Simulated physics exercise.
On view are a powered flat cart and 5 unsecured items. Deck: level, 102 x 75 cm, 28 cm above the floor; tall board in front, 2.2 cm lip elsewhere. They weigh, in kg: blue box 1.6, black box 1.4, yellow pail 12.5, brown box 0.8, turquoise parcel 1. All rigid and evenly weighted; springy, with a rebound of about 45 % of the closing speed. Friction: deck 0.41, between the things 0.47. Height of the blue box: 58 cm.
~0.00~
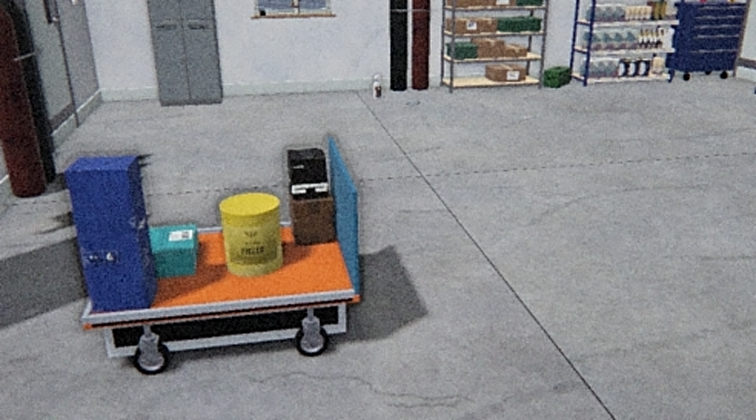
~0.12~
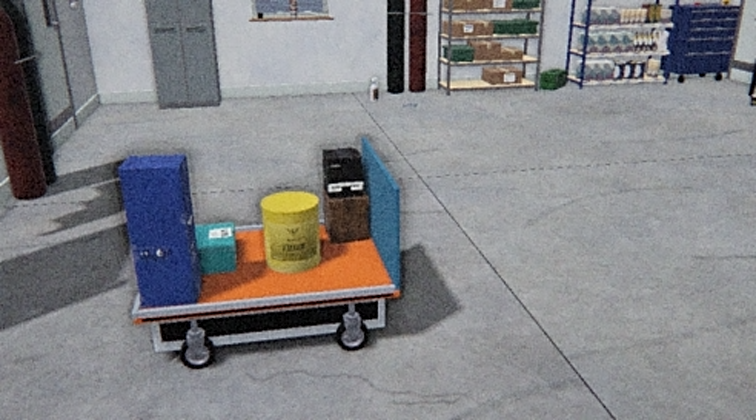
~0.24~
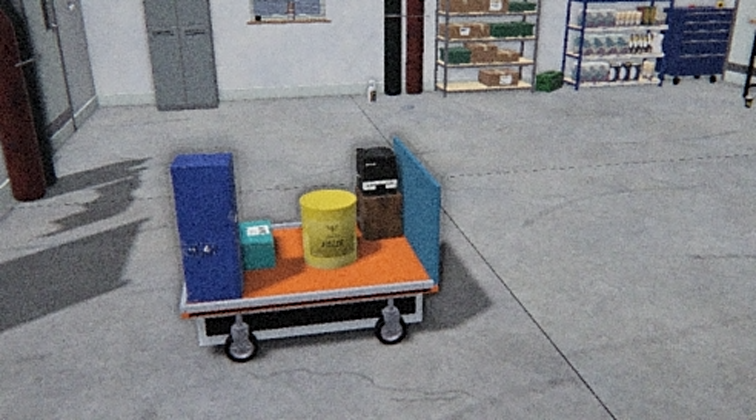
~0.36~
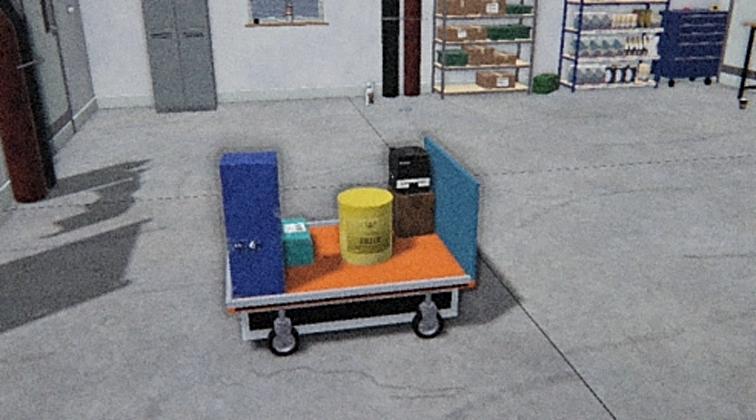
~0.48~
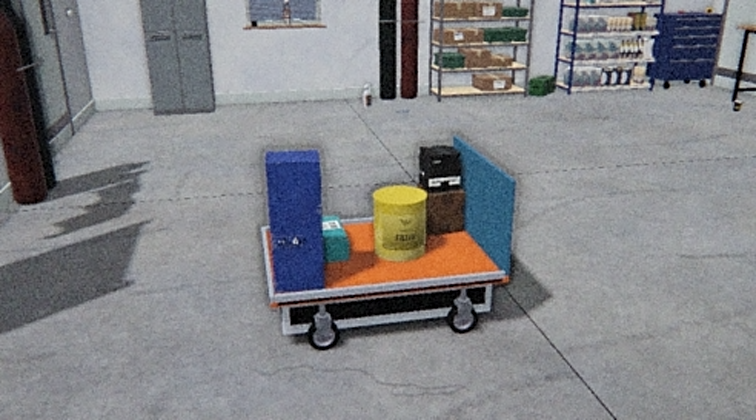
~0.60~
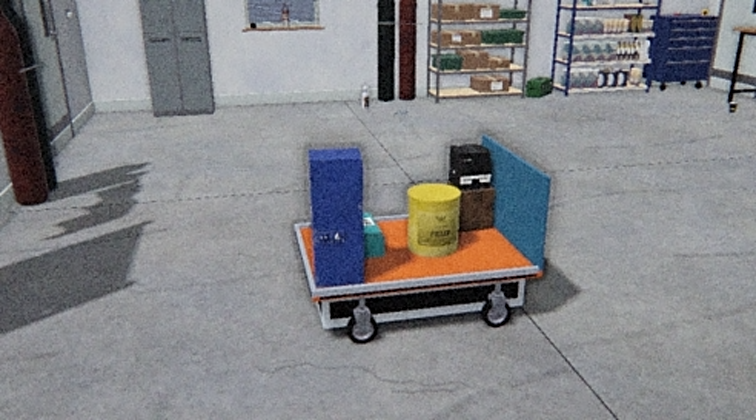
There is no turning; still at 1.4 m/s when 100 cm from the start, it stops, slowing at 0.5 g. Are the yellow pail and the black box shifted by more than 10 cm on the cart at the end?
My prediction: Yellow pail: In position. Black box: In position.
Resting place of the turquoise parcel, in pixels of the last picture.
Its middle settles close to pixel (428, 229).
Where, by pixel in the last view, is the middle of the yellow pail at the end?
Near (510, 213).
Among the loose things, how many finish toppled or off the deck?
The count is 0.
After 0.90 s, cart 118 cm along; black box moved 2 cm near (532, 162); blue box moved 2 cm.
After 1.50 s, cart 120 cm along, stopped; yellow pail moved 4 cm near (510, 213); black box moved 4 cm near (539, 161); blue box 15° off upright.
After 2.40 s, cart 120 cm along, stopped; yellow pail moved 4 cm near (510, 213); black box moved 4 cm near (539, 161); blue box 4° off upright.
In the end (3.5 s), all 5 under 10 cm from the start. At the end, from the last picture's camera, yellow pail near (510, 213), black box near (539, 161).
